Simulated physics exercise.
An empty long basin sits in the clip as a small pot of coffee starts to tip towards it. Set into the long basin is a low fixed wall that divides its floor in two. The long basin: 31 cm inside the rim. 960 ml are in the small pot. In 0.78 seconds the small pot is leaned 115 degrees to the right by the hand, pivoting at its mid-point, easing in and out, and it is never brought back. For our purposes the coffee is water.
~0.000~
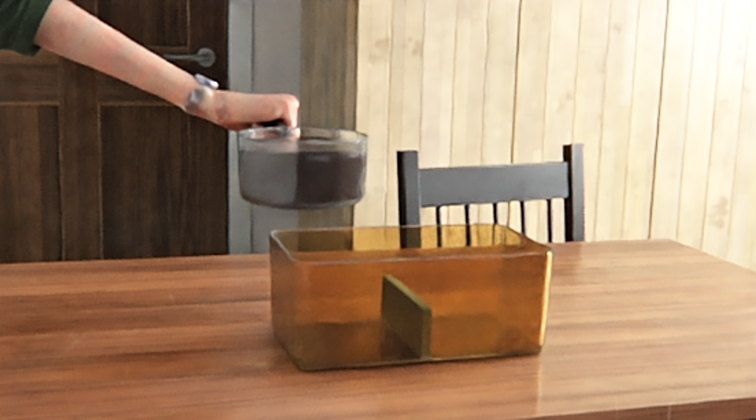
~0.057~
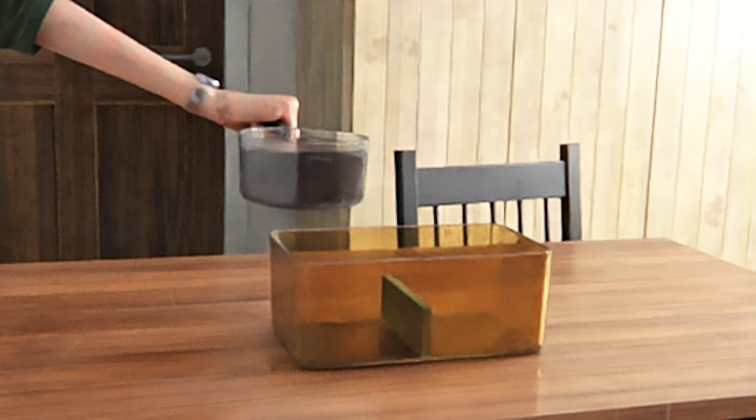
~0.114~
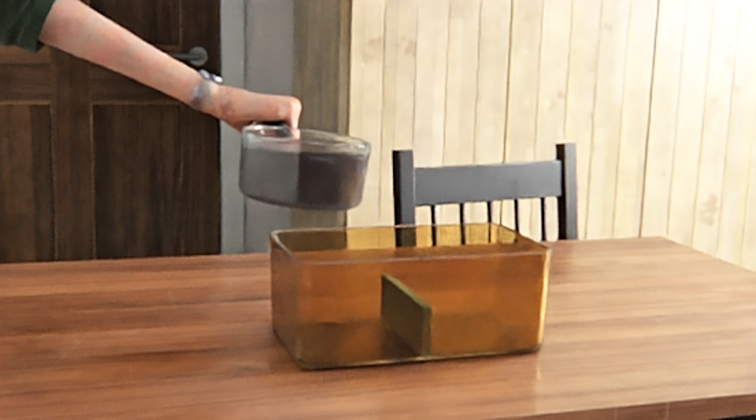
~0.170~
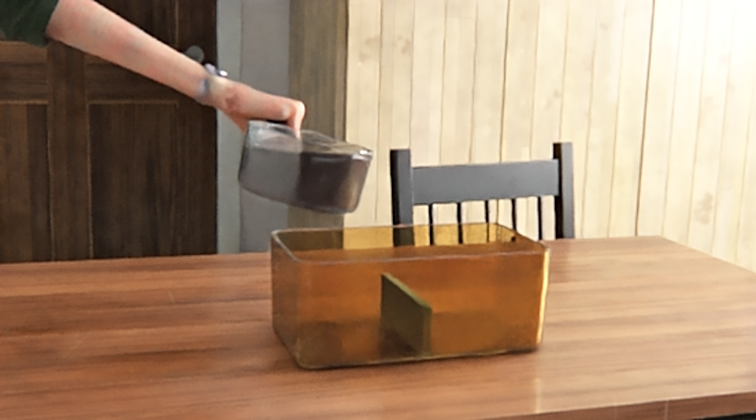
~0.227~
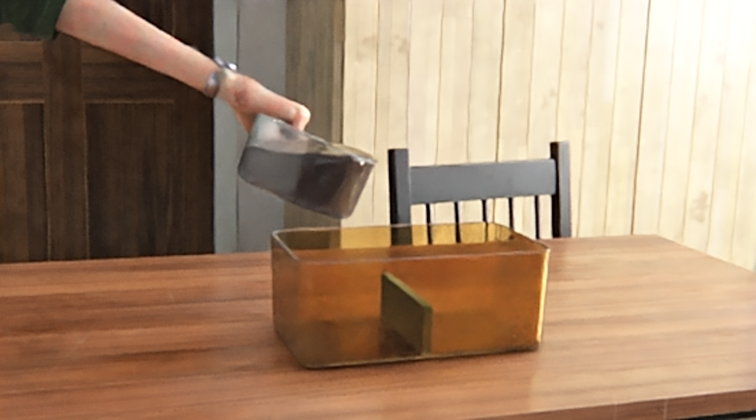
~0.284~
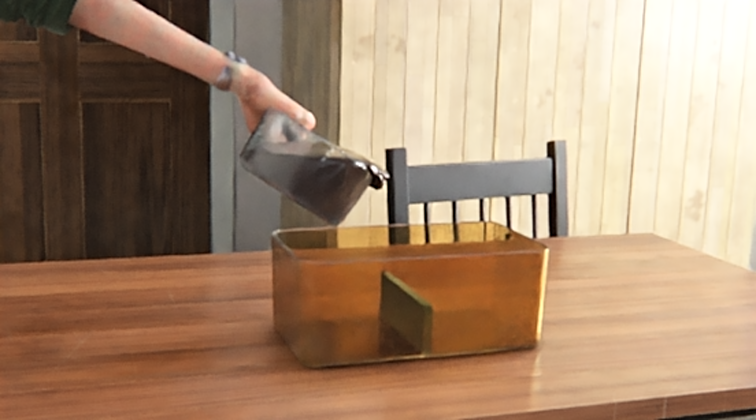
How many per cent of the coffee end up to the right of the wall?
About 35 per cent.
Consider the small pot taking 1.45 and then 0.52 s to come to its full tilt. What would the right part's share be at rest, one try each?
Near 50 in a hundred on the first go and near 20 in a hundred on the second.
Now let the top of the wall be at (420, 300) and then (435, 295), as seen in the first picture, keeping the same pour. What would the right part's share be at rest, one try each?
One try each: Around 20 percent and then around 5 percent.
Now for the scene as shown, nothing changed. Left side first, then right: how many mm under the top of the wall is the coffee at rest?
34 mm left, 48 mm right.
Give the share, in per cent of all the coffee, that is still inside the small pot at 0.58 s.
Near 20 in a hundred.
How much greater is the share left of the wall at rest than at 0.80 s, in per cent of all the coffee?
It comes to some 5 per cent.
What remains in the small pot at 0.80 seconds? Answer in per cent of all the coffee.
About 2 percent.
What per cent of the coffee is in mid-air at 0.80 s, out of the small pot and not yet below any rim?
Roughly 5 %.
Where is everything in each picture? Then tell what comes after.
The first picture shows tilt 0°; pouring edge (365, 136); surface from (241, 145) to (361, 144); the long basin's rim runs from (281, 248) to (527, 239); the wall's top is at (405, 291).
The second picture shows tilt 2°; pouring edge (366, 139); surface from (243, 145) to (362, 145).
The third picture shows tilt 6°; pouring edge (367, 144); surface from (244, 144) to (364, 147).
The fourth picture shows tilt 13°; pouring edge (369, 152); surface from (248, 145) to (366, 149).
The fifth picture shows tilt 22°; pouring edge (371, 163); surface from (249, 146) to (368, 156); 2 per cent is over the edge.
The sixth picture shows tilt 34°; pouring edge (370, 176); surface from (246, 148) to (365, 165); 7 per cent is over the edge.
Then, 0.58 s in, the tilt is 98° and 20 per cent is still to pour, 30 is left of the wall and 29 right of it.
Then, 0.80 s in, the tilt is 115° and 2 per cent is still to pour, 60 is left of the wall and 33 right of it.
Then, 1.03 s in, the tilt is 115° and 0 per cent is still to pour, 64 is left of the wall and 34 right of it.
Then, 1.28 s in, the tilt is 115° and 0 per cent is still to pour, 64 is left of the wall and 35 right of it.
Finally, 64 per cent lies left of the wall, 35 right of it and 1 outside.
